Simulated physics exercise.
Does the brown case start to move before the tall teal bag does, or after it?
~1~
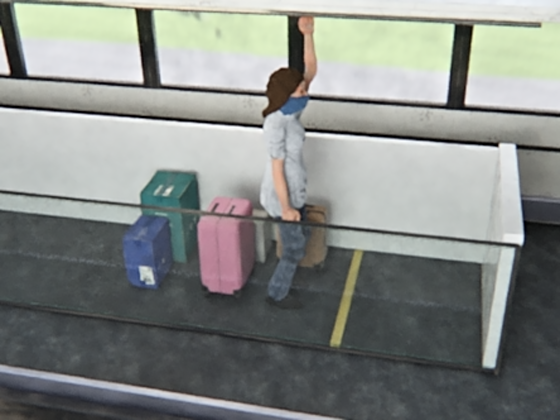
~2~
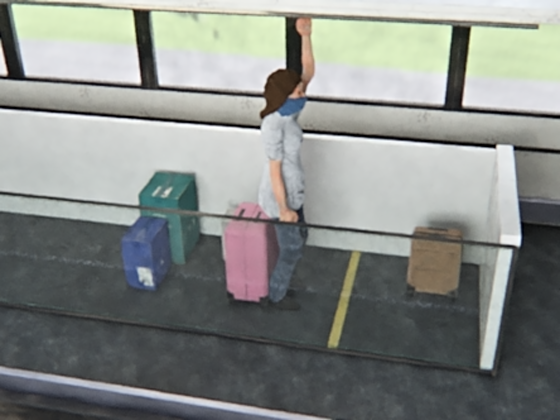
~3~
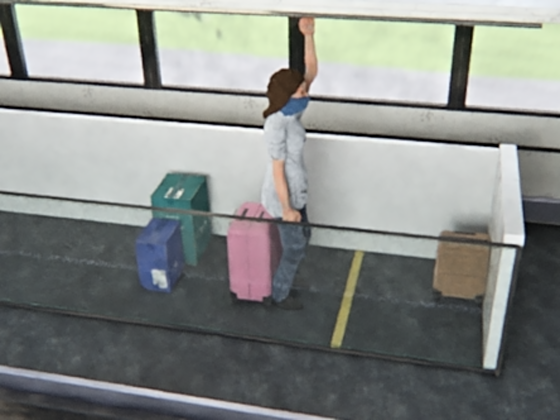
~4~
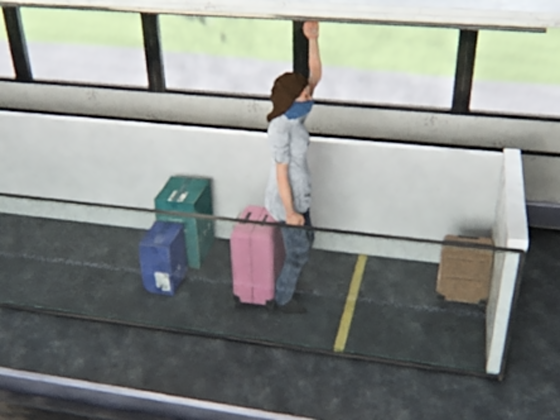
The brown case starts to move before the teal bag. It has already crossed the yellow line while the teal bag is still in its place, and the bag edges right only afterwards.
At the start, a traveller in a cap and blue face covering stands in a low-walled bay with one arm raised to the bar overhead, while a blue pack, a tall teal bag and a pink case stand to the left and a brown case is partly hidden behind the legs. The brown case moves right across the yellow line, and the pink case shifts a little right beside the traveller. Next, the blue pack and teal bag edge right as the brown case continues towards the end wall. Finally, all the luggage rests upright, with only the brown case beyond the line.
